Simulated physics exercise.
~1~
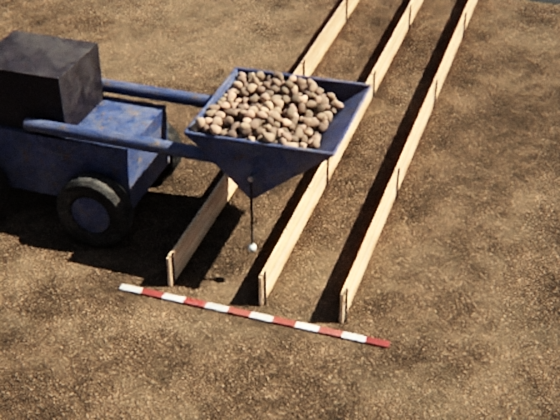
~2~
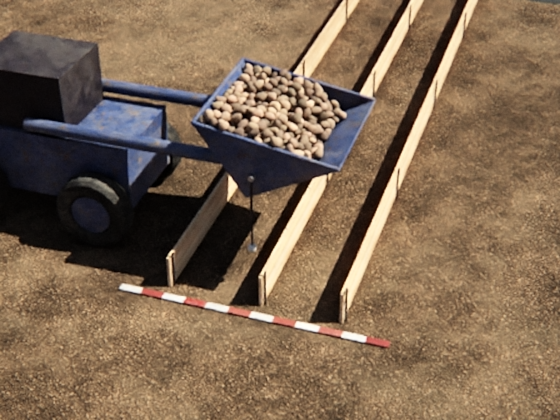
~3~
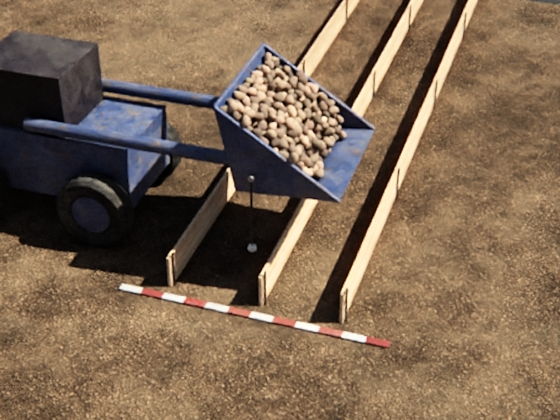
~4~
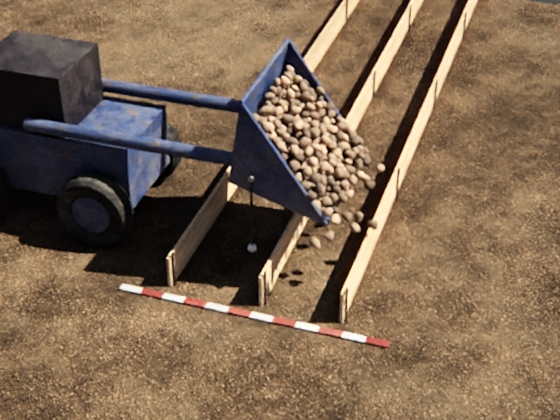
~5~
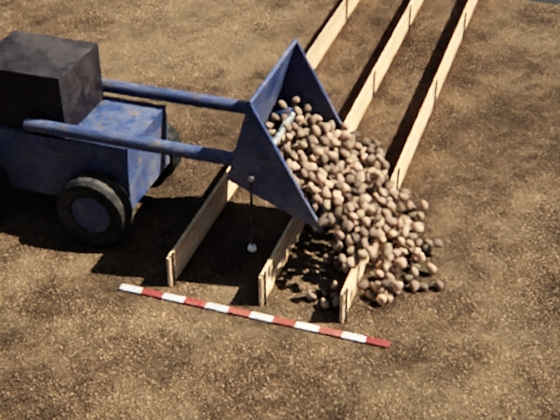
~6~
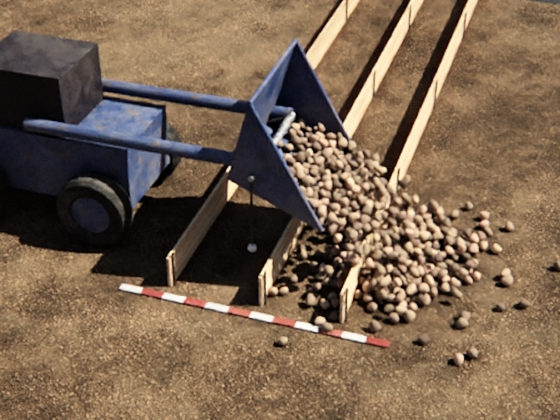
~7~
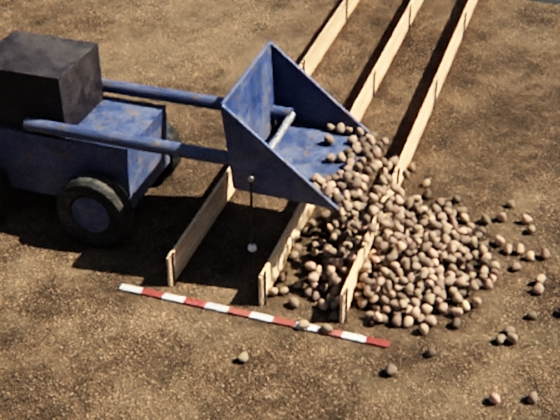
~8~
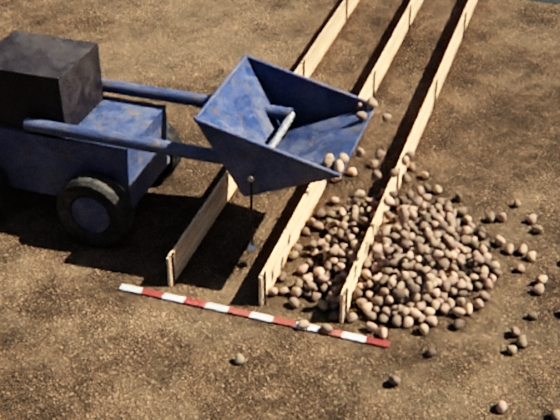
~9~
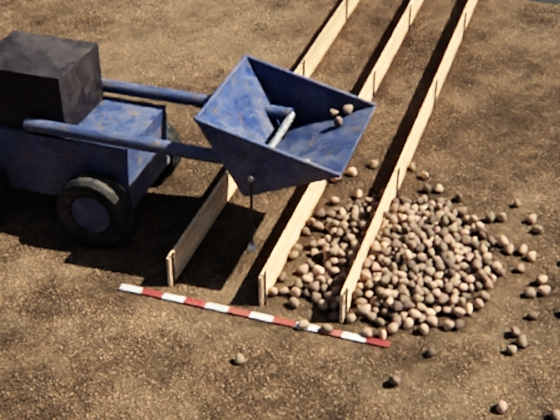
A blue loader tips its bucket, spills stones over the wooden boards, then tilts partway back.
